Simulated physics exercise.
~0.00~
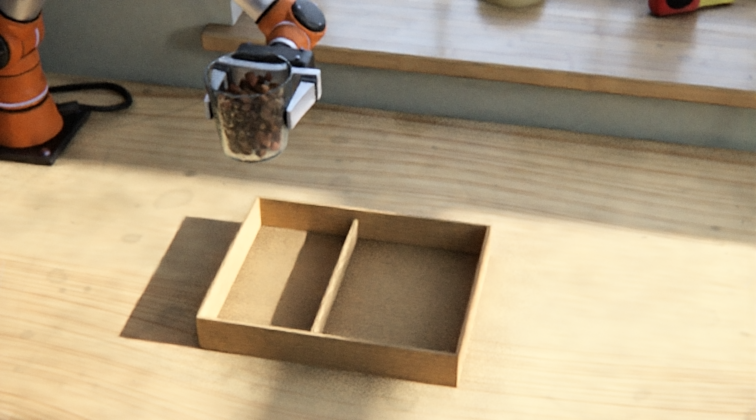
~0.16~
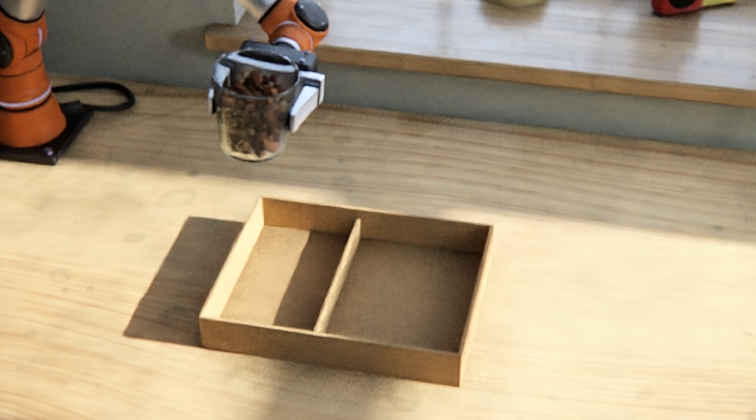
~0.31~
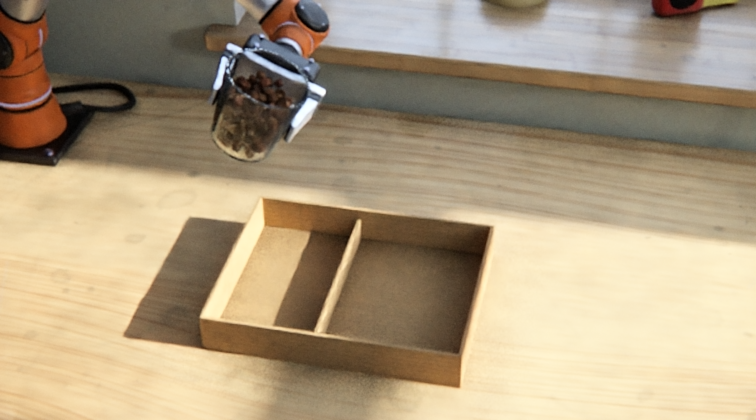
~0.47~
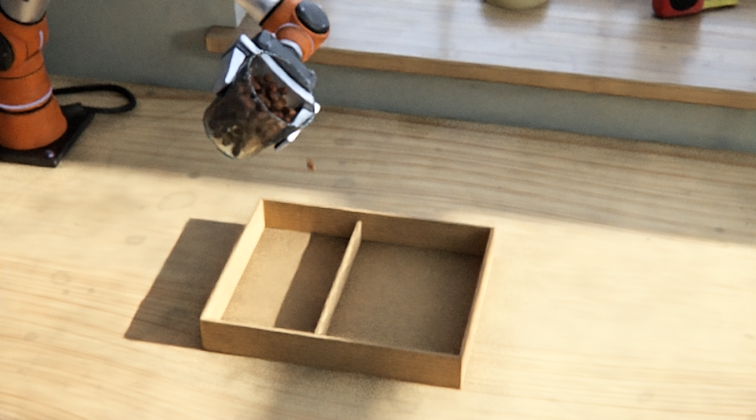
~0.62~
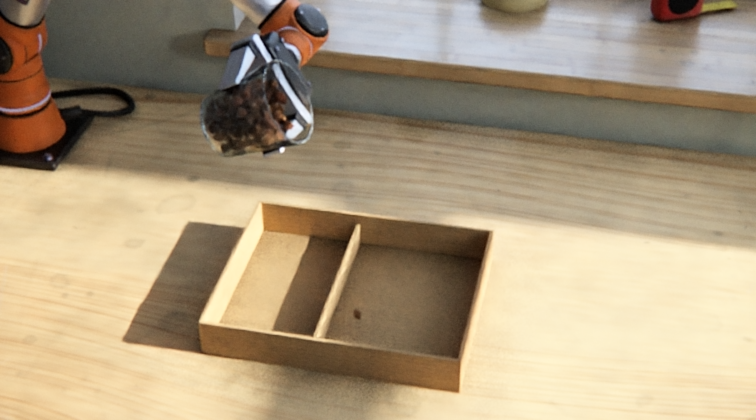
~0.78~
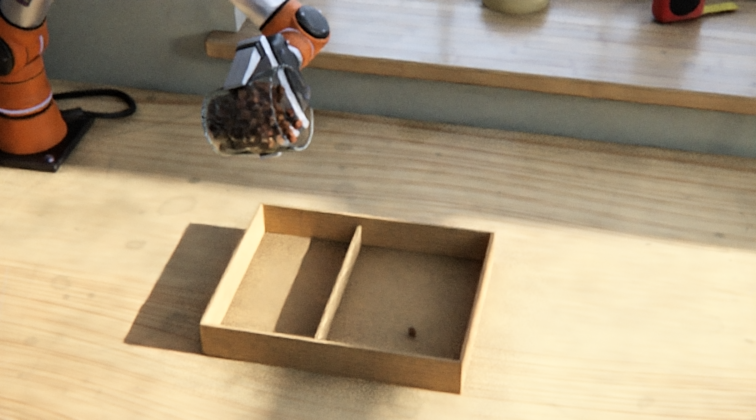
A robot arm held a clear tumbler of brown pellets above a divided wooden tray and tilted it steadily further over, and one pellet dropped into the tray's right-hand section and rolled a little.
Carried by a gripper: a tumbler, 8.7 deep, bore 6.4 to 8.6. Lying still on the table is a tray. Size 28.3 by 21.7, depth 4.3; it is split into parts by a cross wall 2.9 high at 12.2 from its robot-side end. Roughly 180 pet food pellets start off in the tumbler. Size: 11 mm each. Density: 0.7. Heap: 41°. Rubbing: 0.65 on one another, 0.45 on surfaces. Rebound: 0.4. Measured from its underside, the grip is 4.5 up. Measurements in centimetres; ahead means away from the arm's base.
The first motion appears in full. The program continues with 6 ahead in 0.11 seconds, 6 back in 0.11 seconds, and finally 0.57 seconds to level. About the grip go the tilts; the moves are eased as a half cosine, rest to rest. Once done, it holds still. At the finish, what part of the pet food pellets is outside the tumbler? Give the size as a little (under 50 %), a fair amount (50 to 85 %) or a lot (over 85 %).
A fair amount.
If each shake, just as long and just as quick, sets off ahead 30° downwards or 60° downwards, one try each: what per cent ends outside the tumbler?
You'd get some 30 per cent with the first setting and some 10 per cent with the second.
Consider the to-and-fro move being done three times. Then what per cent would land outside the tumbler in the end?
It would come to about 90 %.
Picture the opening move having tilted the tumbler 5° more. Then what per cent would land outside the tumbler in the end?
Then something close to 75 in a hundred.
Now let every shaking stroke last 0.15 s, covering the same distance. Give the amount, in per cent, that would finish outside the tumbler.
About 35 per cent, then.
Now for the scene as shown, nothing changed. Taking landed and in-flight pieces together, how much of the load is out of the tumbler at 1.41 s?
Around 65 % is out.
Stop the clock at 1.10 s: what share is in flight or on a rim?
Logged share: Close to 51 per cent.
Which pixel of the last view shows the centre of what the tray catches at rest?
I'd point to somewhere near (406, 315).
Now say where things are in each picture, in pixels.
In the first frame, tumbler middle at (252, 110), level; upper third of the load around (252, 100), from x 220 to 285, top at y 75; 180 in the tumbler.
In the second frame, tumbler middle at (254, 110), tilted 7° forward; upper third of the load around (255, 99), from x 225 to 285, top at y 75.
In the third frame, tumbler middle at (254, 111), tilted 24° forward; upper third of the load around (248, 100), from x 220 to 290, top at y 75.
In the fourth frame, tumbler middle at (254, 112), tilted 45° forward; upper third of the load around (246, 99), from x 215 to 310, top at y 80; 179 in the tumbler, 1 in flight or on a rim.
In the fifth frame, tumbler middle at (253, 115), tilted 62° forward; upper third of the load around (246, 101), from x 210 to 355, top at y 80; 179 in the tumbler, 1 in the far-side part.
In the sixth frame, tumbler middle at (254, 116), tilted 69° forward; upper third of the load around (245, 102), from x 210 to 410, top at y 85; 179 in the tumbler, 1 in the far-side part.
By 1.10 s, tilted 64° forward, highest piece 25 above the table; 68 in the tumbler, 17 in the far-side part, 3 on the table or floor, 92 in flight or on a rim.
By 1.41 s, tilted 12° forward, highest piece 28 above the table; 81 in the far-side part, 66 in the tumbler, 18 on the table or floor, 15 in the robot-side part.
By 1.77 s, level, highest piece 26 above the table; 81 in the far-side part, 66 in the tumbler, 18 on the table or floor, 15 in the robot-side part.
By 2.82 s, level, highest piece 26 above the table; 81 in the far-side part, 66 in the tumbler, 18 on the table or floor, 15 in the robot-side part.
Final count, 81 in the far-side part, 66 in the tumbler, 18 on the table or floor, 15 in the robot-side part. That is 63 % outside the tumbler.
